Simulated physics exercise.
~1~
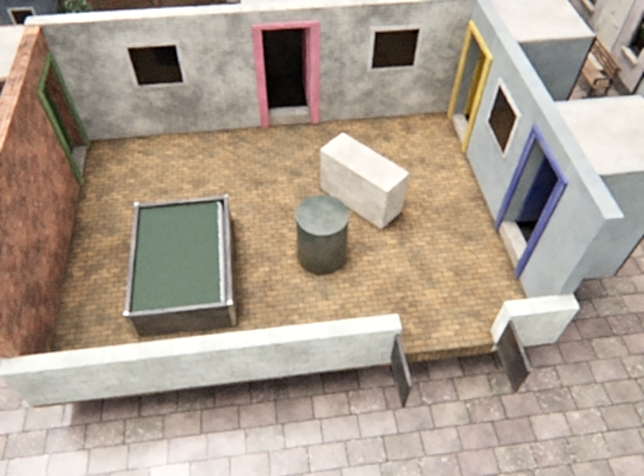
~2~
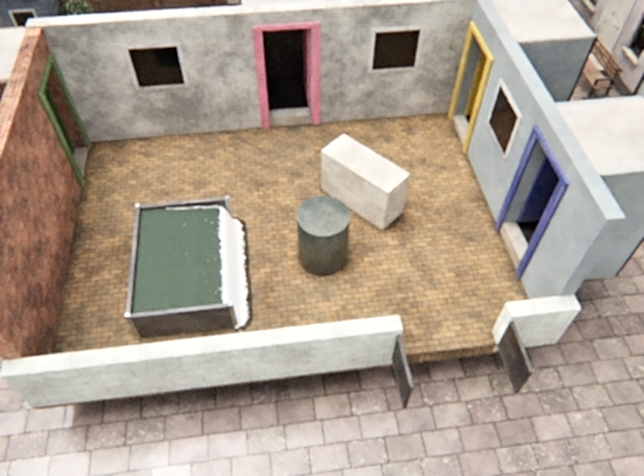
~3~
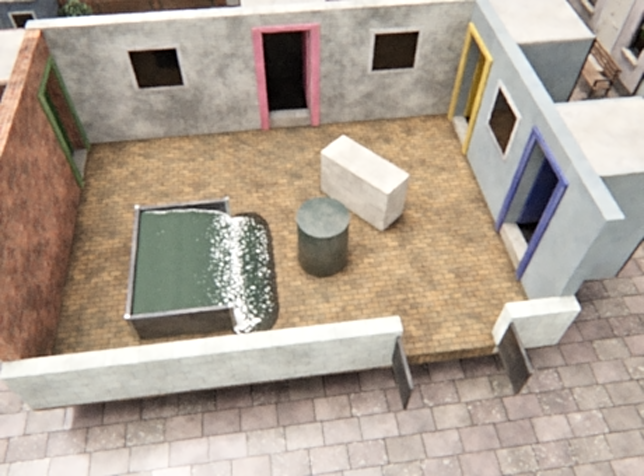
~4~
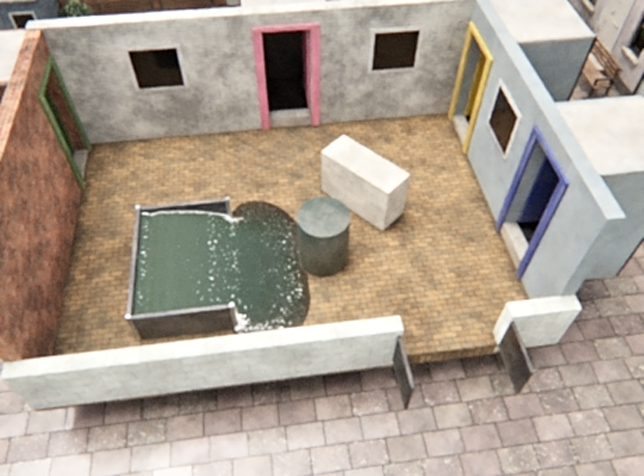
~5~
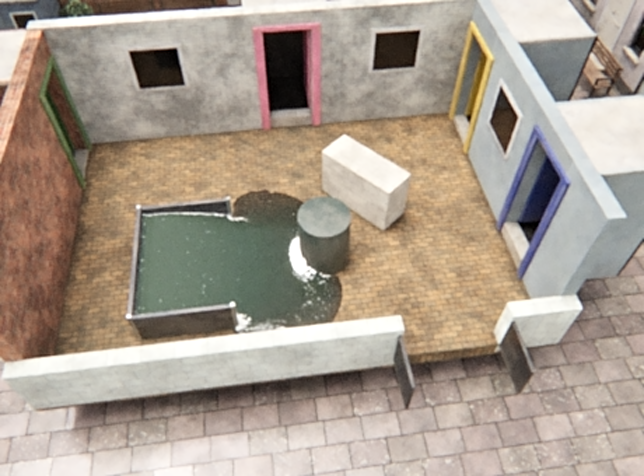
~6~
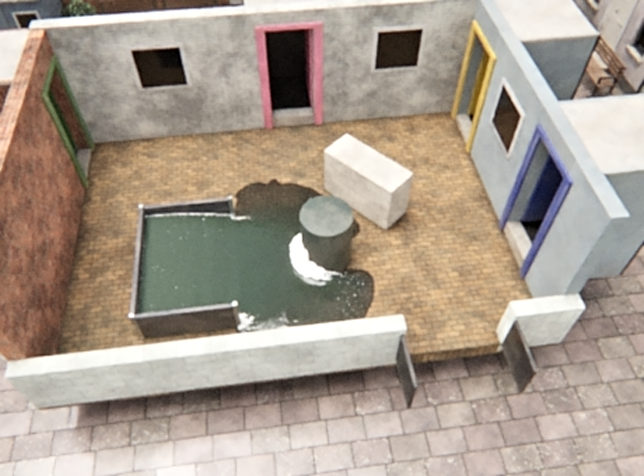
Dark green water burst out of the right side of an open tank in a walled yard, foamed across the brick floor, and spread around a round grey-green drum, splashing white against its near side.
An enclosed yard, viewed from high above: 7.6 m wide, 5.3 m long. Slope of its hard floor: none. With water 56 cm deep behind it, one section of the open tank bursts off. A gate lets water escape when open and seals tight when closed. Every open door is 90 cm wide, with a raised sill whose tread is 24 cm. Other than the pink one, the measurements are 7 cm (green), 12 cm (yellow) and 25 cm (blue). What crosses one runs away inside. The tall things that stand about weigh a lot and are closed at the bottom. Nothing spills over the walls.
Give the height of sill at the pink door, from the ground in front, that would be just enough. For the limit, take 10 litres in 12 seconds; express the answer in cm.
Close to 12 cm.
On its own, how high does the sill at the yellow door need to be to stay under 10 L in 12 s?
At yellow, about 7.5 cm.
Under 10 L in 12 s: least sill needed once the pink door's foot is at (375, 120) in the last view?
Minimum: Close to 7.0 cm.
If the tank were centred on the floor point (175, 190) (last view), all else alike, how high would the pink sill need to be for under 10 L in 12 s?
Then close to 8.0 cm.
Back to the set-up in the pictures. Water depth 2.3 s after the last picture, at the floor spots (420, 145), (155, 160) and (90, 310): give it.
Taking the spots in order: About 0, 0 and 0 centimetres.
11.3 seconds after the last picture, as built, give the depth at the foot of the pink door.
It works out to about 4.5 centimetres deep.
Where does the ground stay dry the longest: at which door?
Door: Green.
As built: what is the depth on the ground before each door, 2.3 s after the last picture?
Depths in cm: Green 0, yellow 0, pink 15, blue 12.
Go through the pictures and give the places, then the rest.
The first picture shows still water, 56 cm deep, in the open tank at (181, 254); the pink door at (288, 85) is dry.
In the second picture, the front is at (246, 278), 0.2 m from the gap at (230, 265); 0.3 m2 of floor is wet, 56 cm left at the back.
In the third picture, water pours out at (230, 267) and has run 0.7 m, to (274, 310); about 10 cm deep outside, 56 cm at the back.
In the fourth picture, water pours out at (231, 267) and has run 1.1 m, to (304, 303); about 8 cm deep outside, 50 cm at the back.
In the fifth picture, the gap is at (232, 267), the front 1.7 m out at (336, 290); the back of the open tank holds 47 cm.
In the sixth picture, water pours out at (234, 266) and has run 2.2 m, to (368, 292); about 6 cm deep outside, 45 cm at the back; 1.9 m in a straight line remain to the pink door at (292, 86).
Then, 0.7 s after the last picture water covers 30 % of the floor, deepest (36 cm) near (294, 259); it has not reached the pink door.
Then, 2.3 s after the last picture water covers 45 % of the floor, deepest (30 cm) near (543, 324); 15 cm at the pink door, 0 litres in over its 25 cm sill.
Then, 11.3 s after the last picture water covers 100 % of the floor, deepest (8 cm) near (90, 163); 5 cm at the pink door, 0 litres in over its 25 cm sill.
At the pink door as built, the water peaked near 17 cm, 2.1 s after the last picture.
Run again over the same 12 s with other heights there, 14 litres in over 11 cm, 3 litres over 14.5 cm. The limit of 10 litres is kept from about 12 cm up.
